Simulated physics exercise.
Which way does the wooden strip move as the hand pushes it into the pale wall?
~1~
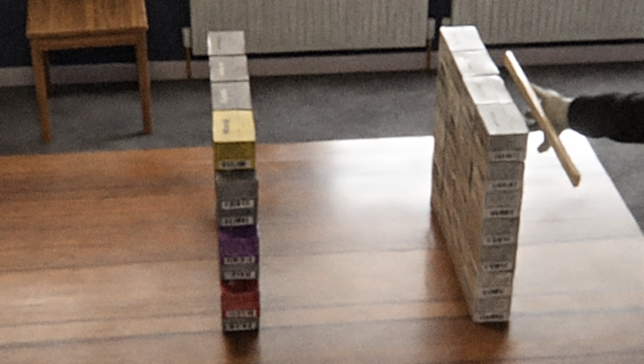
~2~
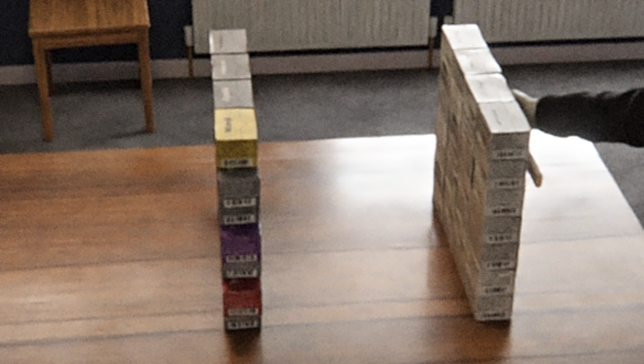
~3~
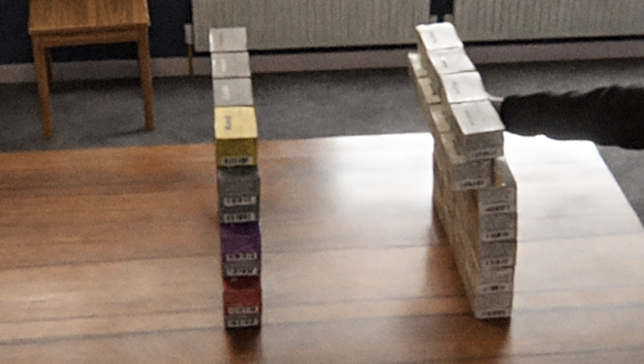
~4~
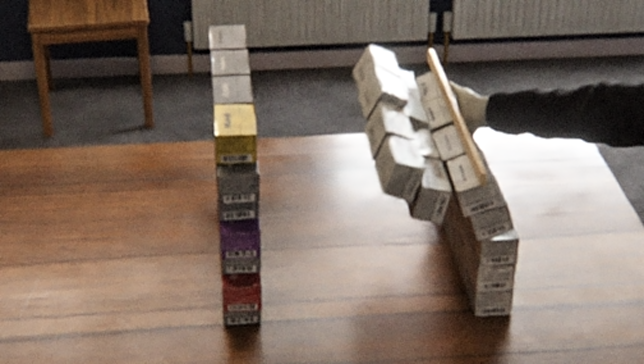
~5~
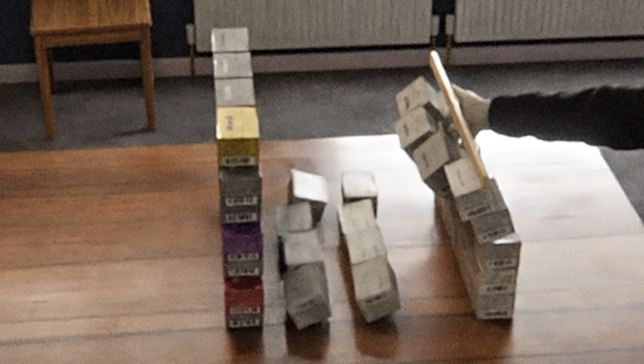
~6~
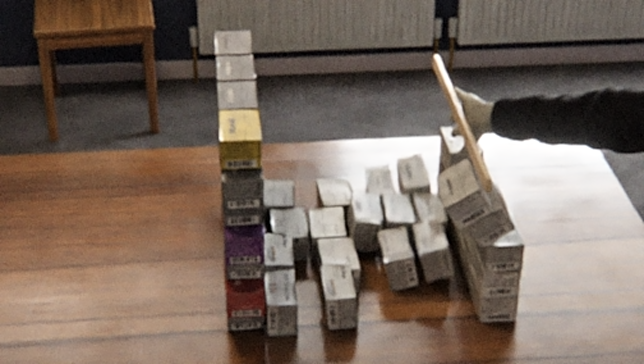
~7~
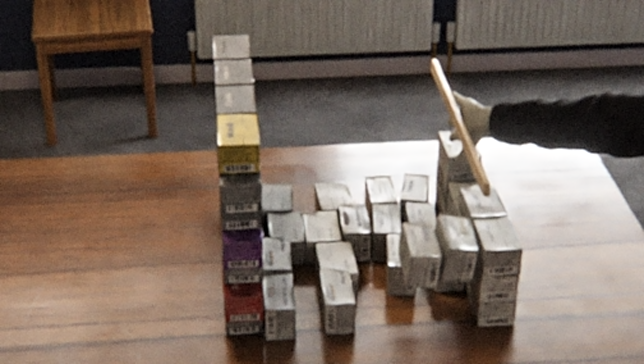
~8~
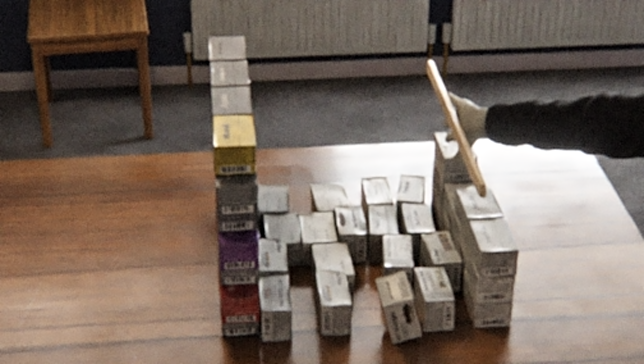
The wooden strip moves to the left, driving into the upper part of the pale wall.
Pale packet wall breaking apart as a hand pushes a wooden strip into it, packets tumbling against a second wall that stays standing.
